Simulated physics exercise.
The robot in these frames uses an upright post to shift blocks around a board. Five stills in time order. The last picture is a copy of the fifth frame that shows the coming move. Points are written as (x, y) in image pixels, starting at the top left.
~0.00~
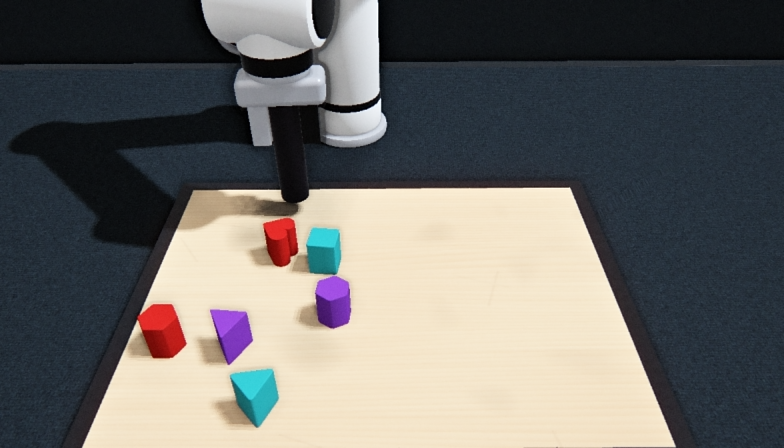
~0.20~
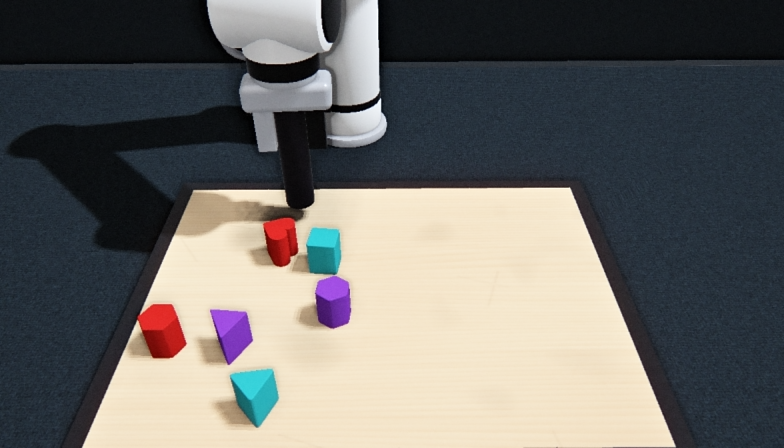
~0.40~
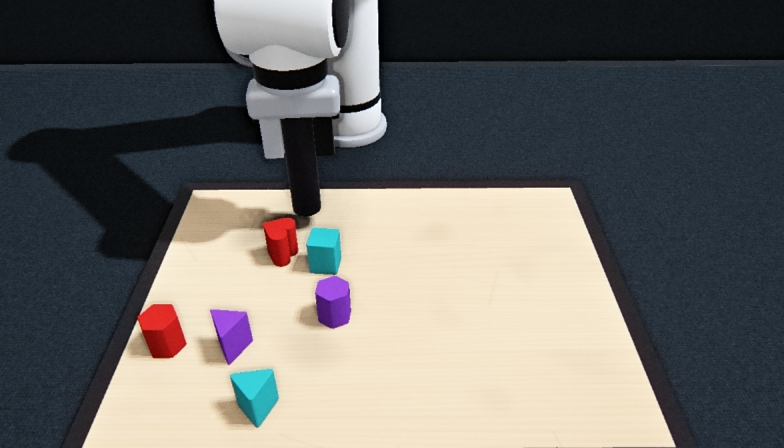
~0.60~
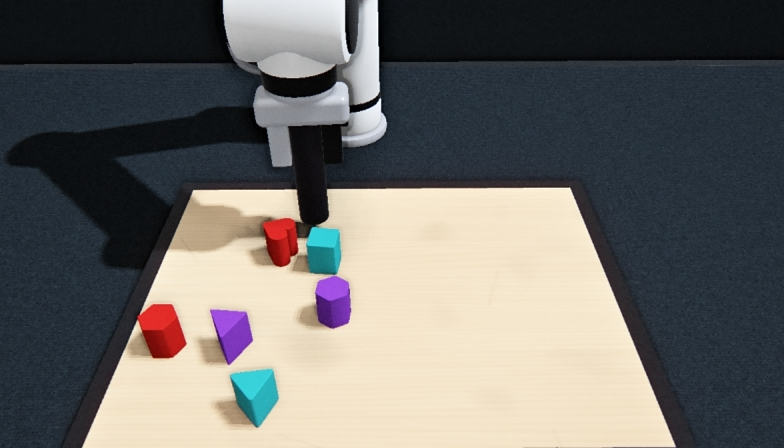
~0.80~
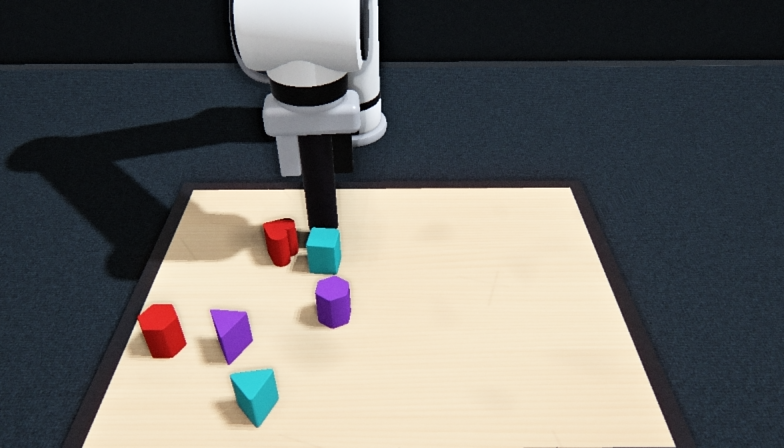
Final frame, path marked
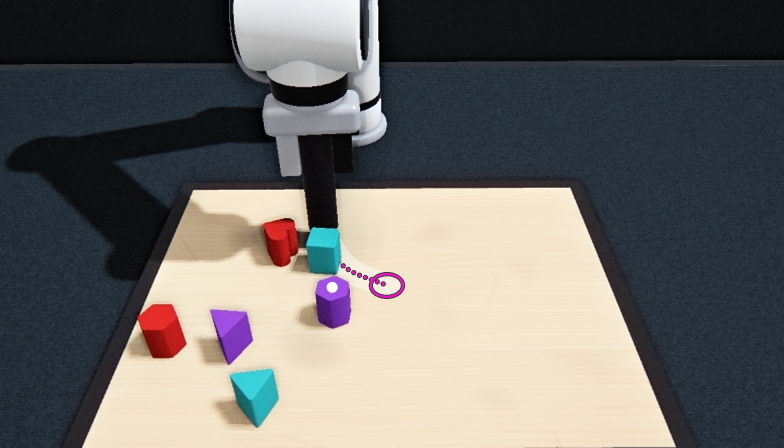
To begin with, a robot arm holds a dark upright post near the top edge of a pale board scattered with red, turquoise and purple blocks. The post moves gradually down and to the right, passing the upper red block and ending just behind the turquoise cube, while the blocks stay still.
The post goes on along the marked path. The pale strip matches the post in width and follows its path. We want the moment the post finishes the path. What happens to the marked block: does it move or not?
Here's my answer: The marked block remains in position.
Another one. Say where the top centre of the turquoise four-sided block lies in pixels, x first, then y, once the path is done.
Around (326, 259).
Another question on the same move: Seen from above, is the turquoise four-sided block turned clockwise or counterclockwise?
Looking down on the board, it turns clockwise.
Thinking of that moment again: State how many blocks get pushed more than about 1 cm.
It looks like one block will be pushed more than about 1 cm.
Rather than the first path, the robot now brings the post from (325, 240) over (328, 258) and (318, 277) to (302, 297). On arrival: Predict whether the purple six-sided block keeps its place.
That block is going to get moved.
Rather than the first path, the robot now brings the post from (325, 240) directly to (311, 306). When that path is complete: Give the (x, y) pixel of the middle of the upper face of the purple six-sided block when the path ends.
The answer is (347, 316).
Drawn move, from (325, 240) by way of (336, 259) and (358, 275) to (387, 285); the dot is on the purple six-sided block.
The first path, step by step. One third of the way, post (336, 245); turquoise four-sided block (326, 252), turned 15° clockwise.
Two thirds of the way, post (358, 260); turquoise four-sided block (326, 259), turned 30° clockwise.
At the end, post (387, 271); turquoise four-sided block (326, 259), turned 30° clockwise; purple six-sided block still.
